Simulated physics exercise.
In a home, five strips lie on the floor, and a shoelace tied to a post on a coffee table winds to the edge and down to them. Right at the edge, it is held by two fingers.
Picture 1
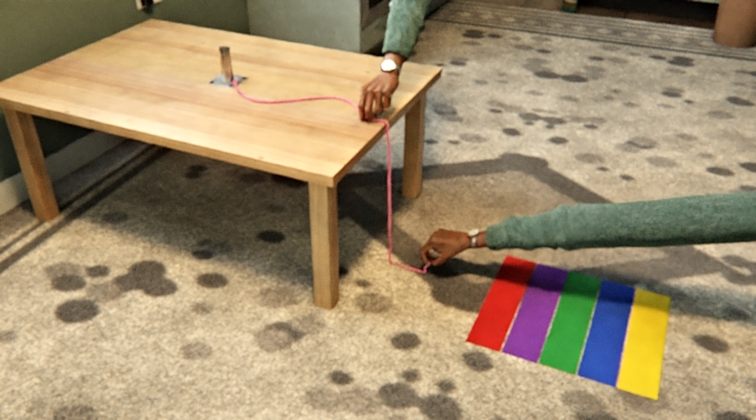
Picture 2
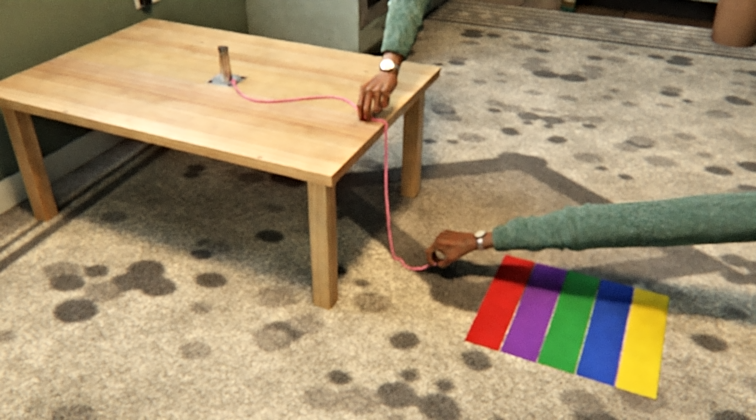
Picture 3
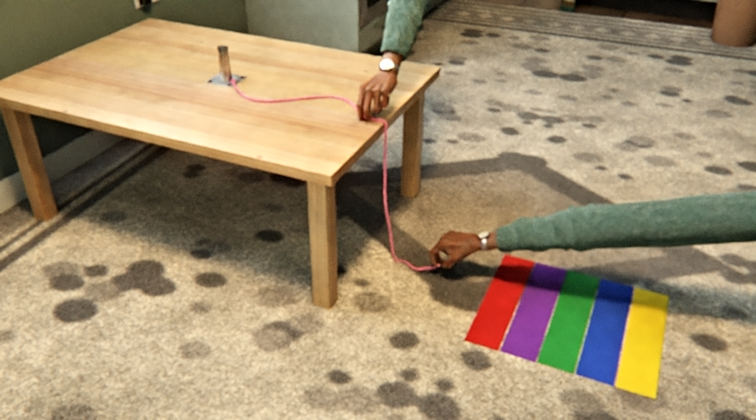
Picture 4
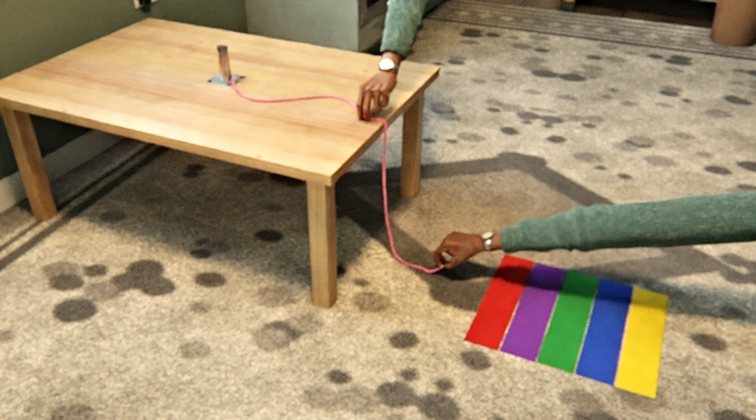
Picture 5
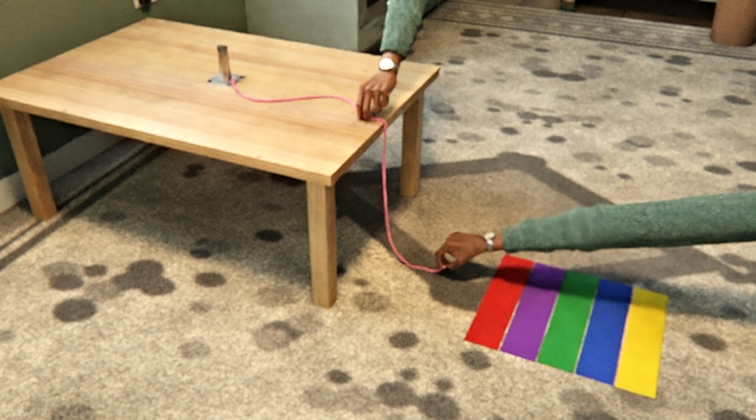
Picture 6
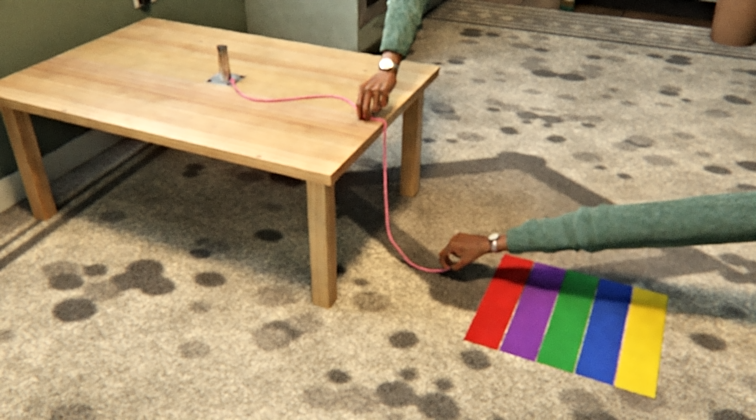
To begin with, a pink shoelace runs from a post on a coffee table to the edge, where fingers hold it, and down to a second hand near five coloured strips on the floor. The lower hand then shifts slightly right with the lace's end, while the upper hand stays still.
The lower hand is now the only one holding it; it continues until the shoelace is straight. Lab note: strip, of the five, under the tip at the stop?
Green.
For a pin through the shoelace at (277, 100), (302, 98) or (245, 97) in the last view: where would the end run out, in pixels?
The places are (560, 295), (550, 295) and (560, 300).
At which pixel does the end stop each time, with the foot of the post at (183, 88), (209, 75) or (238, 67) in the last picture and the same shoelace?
Approximate places, in that order: (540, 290), (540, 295), (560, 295).
Early on, end near (514, 285); over red.
Midway, end near (553, 296); over purple.
At the end of the slack, end near (576, 302); over green. It gets as far as the green strip.
